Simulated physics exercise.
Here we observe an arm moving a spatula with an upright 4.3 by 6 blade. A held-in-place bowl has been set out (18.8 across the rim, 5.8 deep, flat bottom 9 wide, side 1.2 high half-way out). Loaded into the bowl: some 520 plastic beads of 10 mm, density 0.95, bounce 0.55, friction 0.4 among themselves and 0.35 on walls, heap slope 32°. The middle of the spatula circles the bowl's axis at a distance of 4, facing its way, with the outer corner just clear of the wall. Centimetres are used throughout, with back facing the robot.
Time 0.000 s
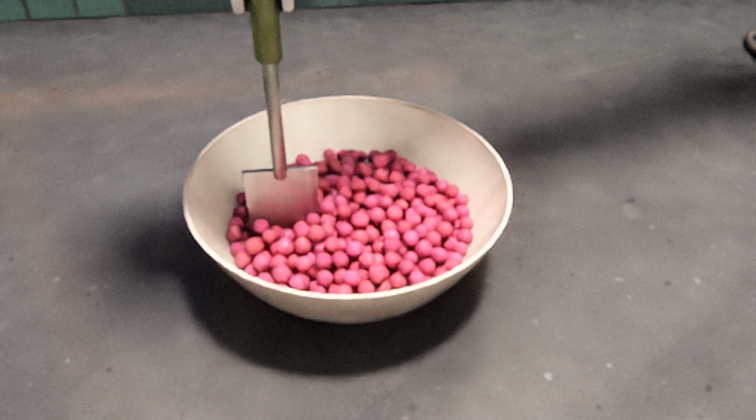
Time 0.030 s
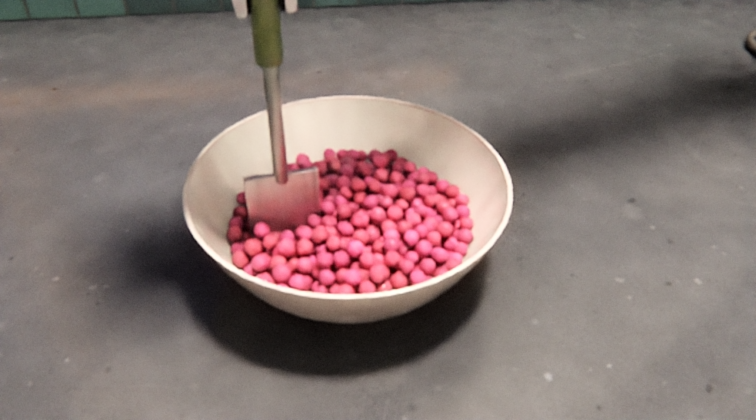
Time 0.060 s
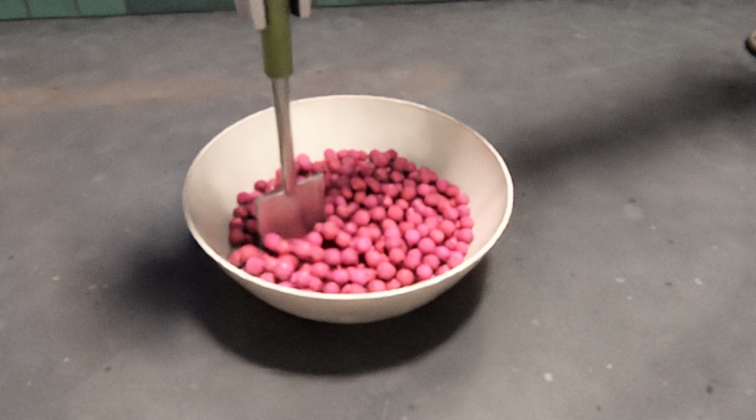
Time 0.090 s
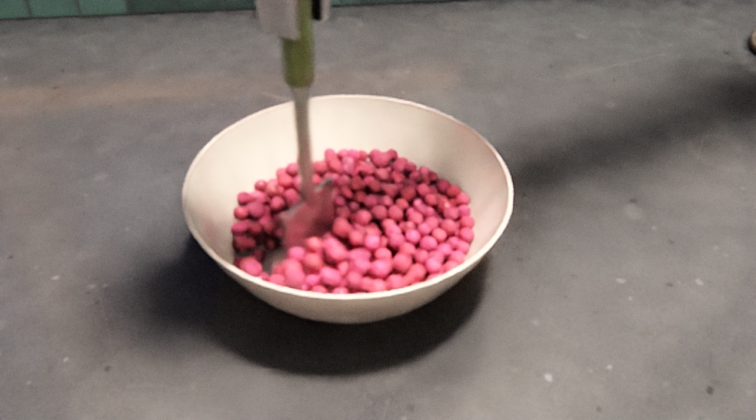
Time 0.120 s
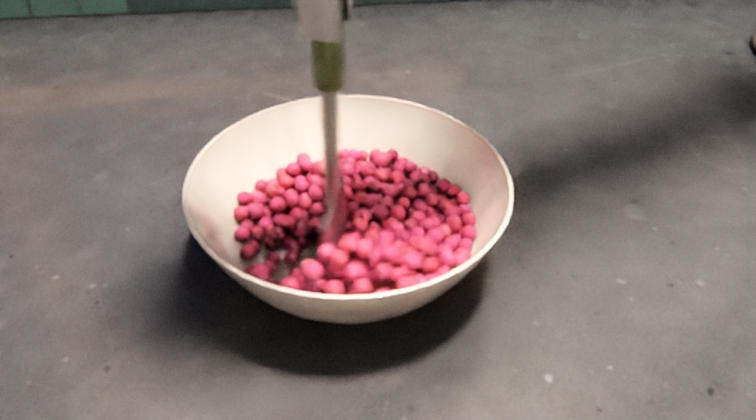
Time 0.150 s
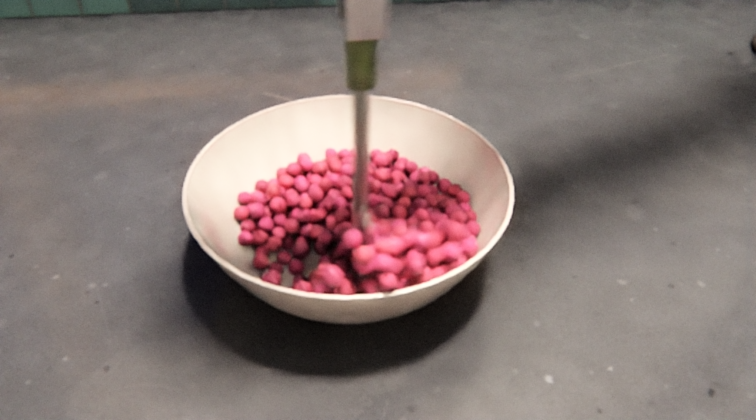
A robot arm sweeps a spatula rightward through pink beads in a cream bowl.
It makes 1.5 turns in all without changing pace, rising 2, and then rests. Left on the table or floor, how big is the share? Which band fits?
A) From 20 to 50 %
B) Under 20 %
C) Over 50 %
(B) Under 20 %.
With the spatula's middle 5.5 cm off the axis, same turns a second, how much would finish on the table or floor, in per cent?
That would make it around 10 percent.
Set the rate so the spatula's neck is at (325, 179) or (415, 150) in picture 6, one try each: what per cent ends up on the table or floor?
Near 5 per cent for the first, near 35 per cent for the second.
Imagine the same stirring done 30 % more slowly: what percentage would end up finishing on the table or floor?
Estimated share: About 5 per cent.
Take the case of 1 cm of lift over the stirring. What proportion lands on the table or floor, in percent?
Near 15 in a hundred.
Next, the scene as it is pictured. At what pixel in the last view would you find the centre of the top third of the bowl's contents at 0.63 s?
In the last picture it sits around (329, 260).
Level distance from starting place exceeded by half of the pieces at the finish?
I'd estimate close to 7 cm.
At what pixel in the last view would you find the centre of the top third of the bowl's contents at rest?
It is centred near (350, 226).
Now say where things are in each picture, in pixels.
The first frame shows the spatula neck at (278, 148), 0° round; upper third of the load around (355, 216), from x 235 to 465, top at y 155; 519 in the bowl.
The second frame shows the spatula neck at (279, 152), 8° round; upper third of the load around (356, 216), from x 235 to 465, top at y 155.
The third frame shows the spatula neck at (288, 164), 29° round; upper third of the load around (351, 228), from x 235 to 465, top at y 155.
The fourth frame shows the spatula neck at (306, 174), 50° round; upper third of the load around (357, 241), from x 240 to 465, top at y 155.
The fifth frame shows the spatula neck at (332, 179), 72° round; upper third of the load around (374, 249), from x 240 to 470, top at y 155.
The sixth frame shows the spatula neck at (361, 179), 94° round; upper third of the load around (395, 241), from x 240 to 470, top at y 155; 519 in the bowl.
After 0.39 s, 266° round, highest piece 9 above the table; 467 in the bowl, 27 on the table or floor, 25 in flight or on the tool.
After 0.63 s, 79° round, highest piece 8 above the table; 449 in the bowl, 64 on the table or floor, 6 in flight or on the tool.
After 0.95 s, 180° round, highest piece 5 above the table; 446 in the bowl, 73 on the table or floor.
After 1.65 s, 180° round, highest piece 5 above the table; 446 in the bowl, 73 on the table or floor.
In the end, 446 in the bowl, 73 on the table or floor. That is 14 % on the table or floor.
